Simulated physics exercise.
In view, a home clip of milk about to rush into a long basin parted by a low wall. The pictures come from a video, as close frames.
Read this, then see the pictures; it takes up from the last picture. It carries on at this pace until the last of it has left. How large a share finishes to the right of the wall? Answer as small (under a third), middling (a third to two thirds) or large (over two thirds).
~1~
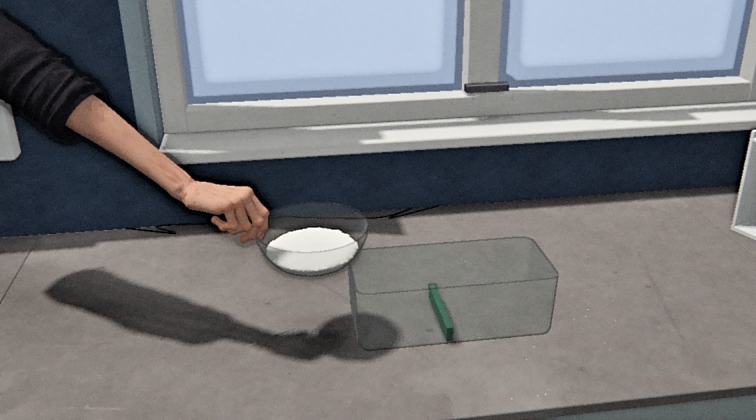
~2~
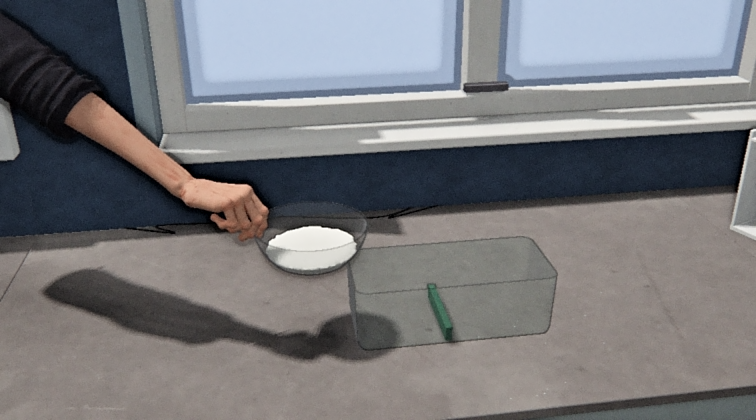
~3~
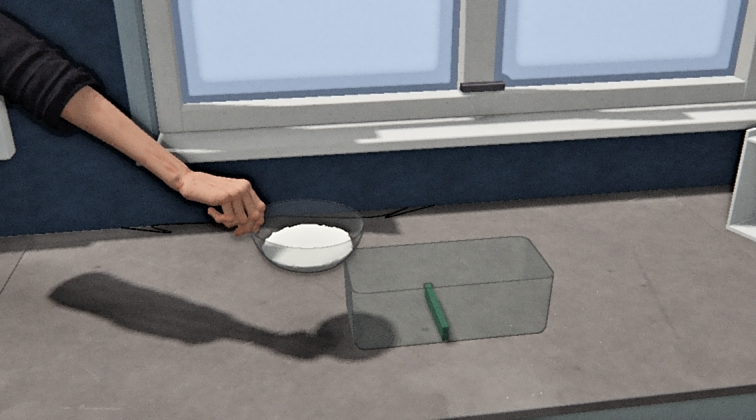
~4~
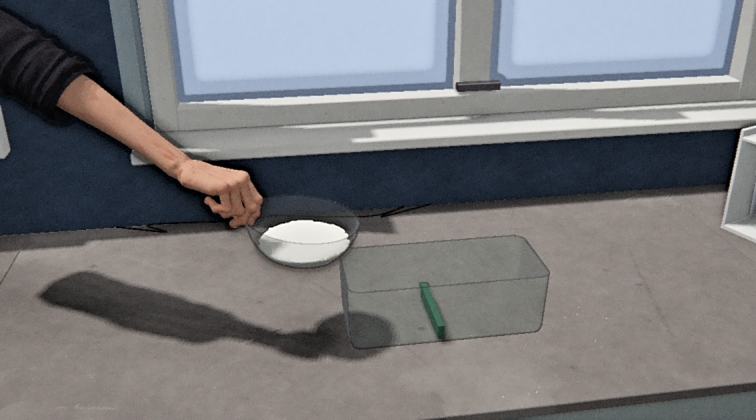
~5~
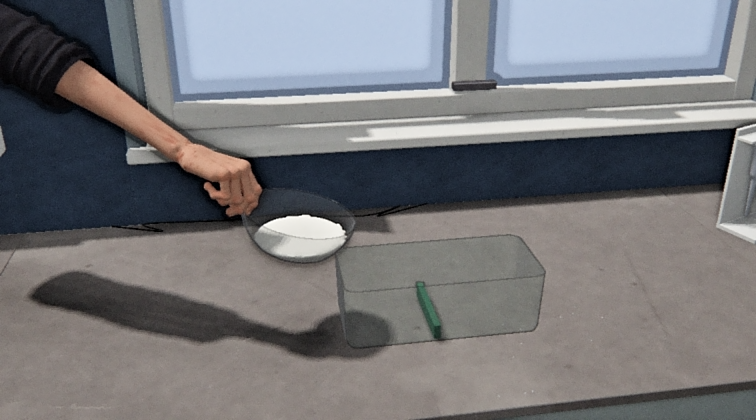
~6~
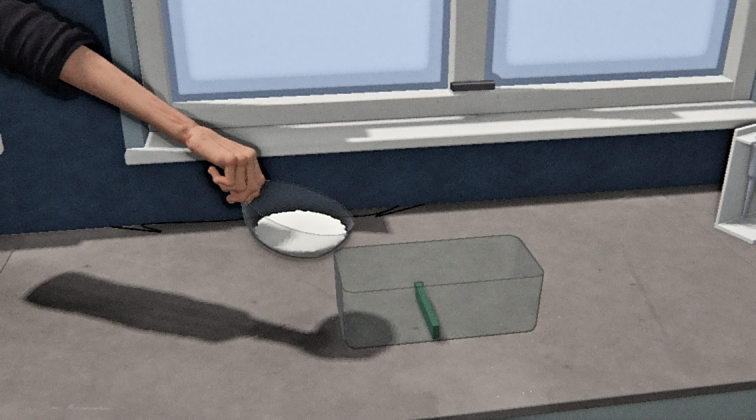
Small, under a third.
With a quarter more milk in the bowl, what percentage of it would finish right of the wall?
Some 15 parts in a hundred, give or take.
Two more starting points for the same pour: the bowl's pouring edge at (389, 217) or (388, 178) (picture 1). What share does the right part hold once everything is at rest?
It comes out at around 60 percent and then around 80 percent.
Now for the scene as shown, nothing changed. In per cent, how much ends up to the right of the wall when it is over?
Something like 10 per cent, roughly.
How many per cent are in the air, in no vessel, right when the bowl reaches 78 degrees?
Roughly 50 percent.
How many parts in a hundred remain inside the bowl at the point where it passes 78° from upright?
Near 35 per cent.
A moment on, the bowl is tipped on its side and 37 per cent is still to pour, 15 is left of the wall and 0 right of it.
Next, the bowl is tipped right over and 0 per cent is still to pour, 91 is left of the wall and 5 right of it.
Then the bowl is tipped right over and 0 per cent is still to pour, 89 is left of the wall and 10 right of it.
Later the bowl is tipped right over and 0 per cent is still to pour, 88 is left of the wall and 10 right of it.
Finally, 88 per cent lies left of the wall, 10 right of it and 2 outside.
